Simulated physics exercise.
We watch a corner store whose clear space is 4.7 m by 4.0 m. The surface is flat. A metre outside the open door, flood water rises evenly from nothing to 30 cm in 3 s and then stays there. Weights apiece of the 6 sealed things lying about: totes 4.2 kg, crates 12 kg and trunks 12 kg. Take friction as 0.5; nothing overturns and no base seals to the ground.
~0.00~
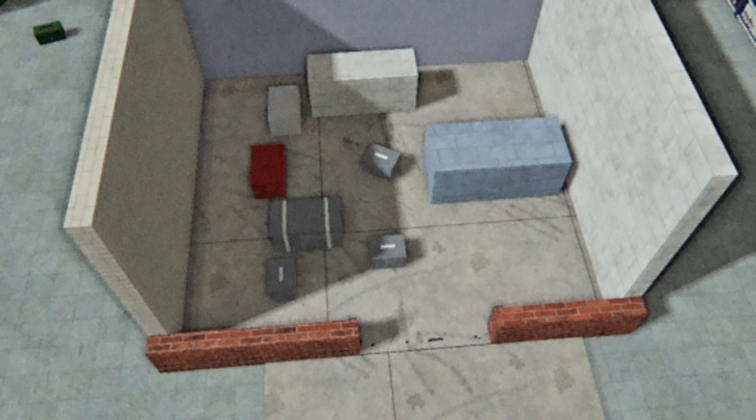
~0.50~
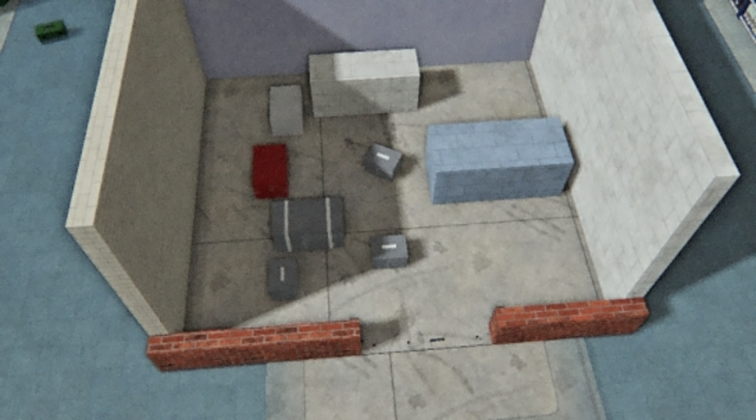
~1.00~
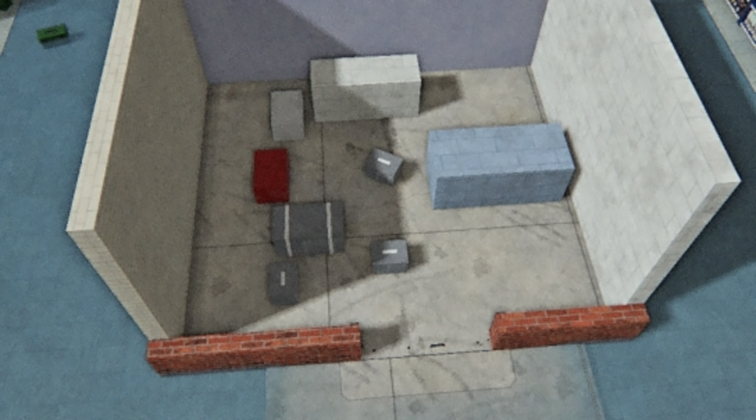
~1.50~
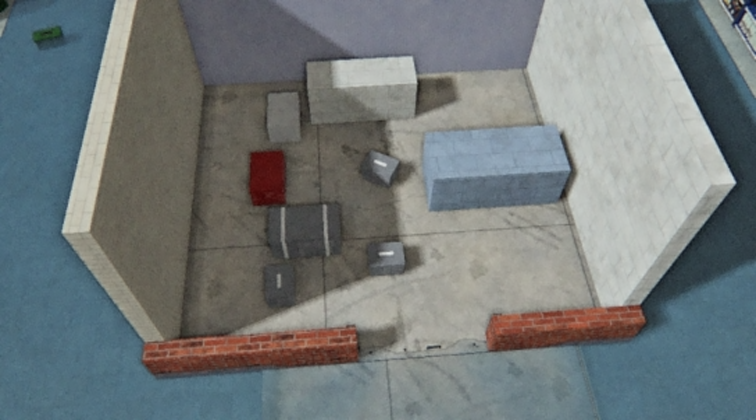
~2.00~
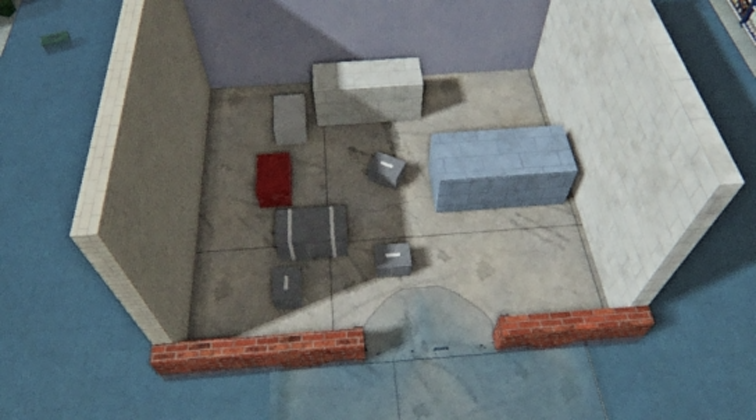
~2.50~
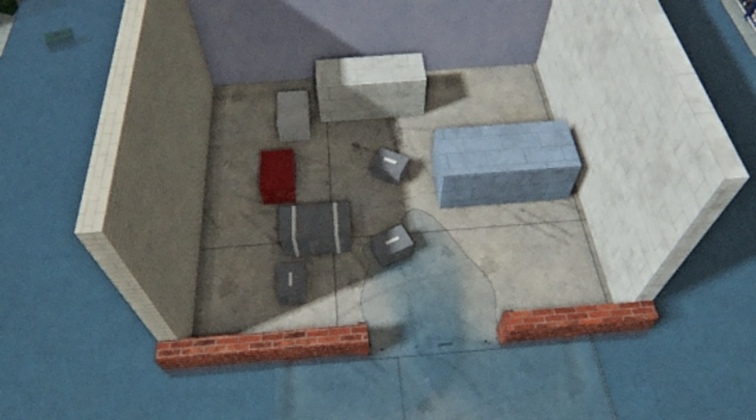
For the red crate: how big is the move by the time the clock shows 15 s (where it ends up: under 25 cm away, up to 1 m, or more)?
Red crate slides a little.
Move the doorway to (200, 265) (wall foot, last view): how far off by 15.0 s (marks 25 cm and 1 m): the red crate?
In that case the red crate gets carried off.
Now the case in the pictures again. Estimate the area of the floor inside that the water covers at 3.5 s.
Some 6.0 m2.
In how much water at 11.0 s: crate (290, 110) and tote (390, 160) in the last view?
About 20 and 19 cm.
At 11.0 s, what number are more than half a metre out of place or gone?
I count 6.
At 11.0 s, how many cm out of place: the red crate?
Roughly 200 cm by then.
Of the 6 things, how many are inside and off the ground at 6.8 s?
5 of them.
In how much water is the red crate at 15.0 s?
About 24 cm.
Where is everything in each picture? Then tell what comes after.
The red crate at (268, 164) rests on the ground; water covers 0.0 m2; 0 of 6 have shifted, in the first frame.
The red crate at (269, 164) rests on the ground; water covers 0.0 m2; 0 of 6 have shifted, in the second frame.
The red crate at (270, 168) rests on the ground; 0.0 m2 under water; 0 of 6 have shifted, in the third frame.
The red crate at (266, 170), on the bottom; water covers 0.0 m2; 0 of 6 have shifted, in the fourth frame.
The red crate at (273, 172) rests on the ground; water covers 0.7 m2; 0 of 6 have shifted, in the fifth frame.
The red crate at (277, 169) rests on the ground; water covers 1.6 m2; 1 of 6 have shifted, in the sixth frame.
After 3.5 s the red crate is near (277, 169), 0.0 m from its start, aground; 0 afloat.
After 6.8 s the red crate is near (224, 147), 0.7 m from its start, afloat; 5 afloat.
After 11.0 s the red crate is near (235, 309), 1.9 m from its start, afloat; 6 afloat.
After 15.0 s the red crate is near (252, 133), 0.5 m from its start, afloat; 6 afloat.
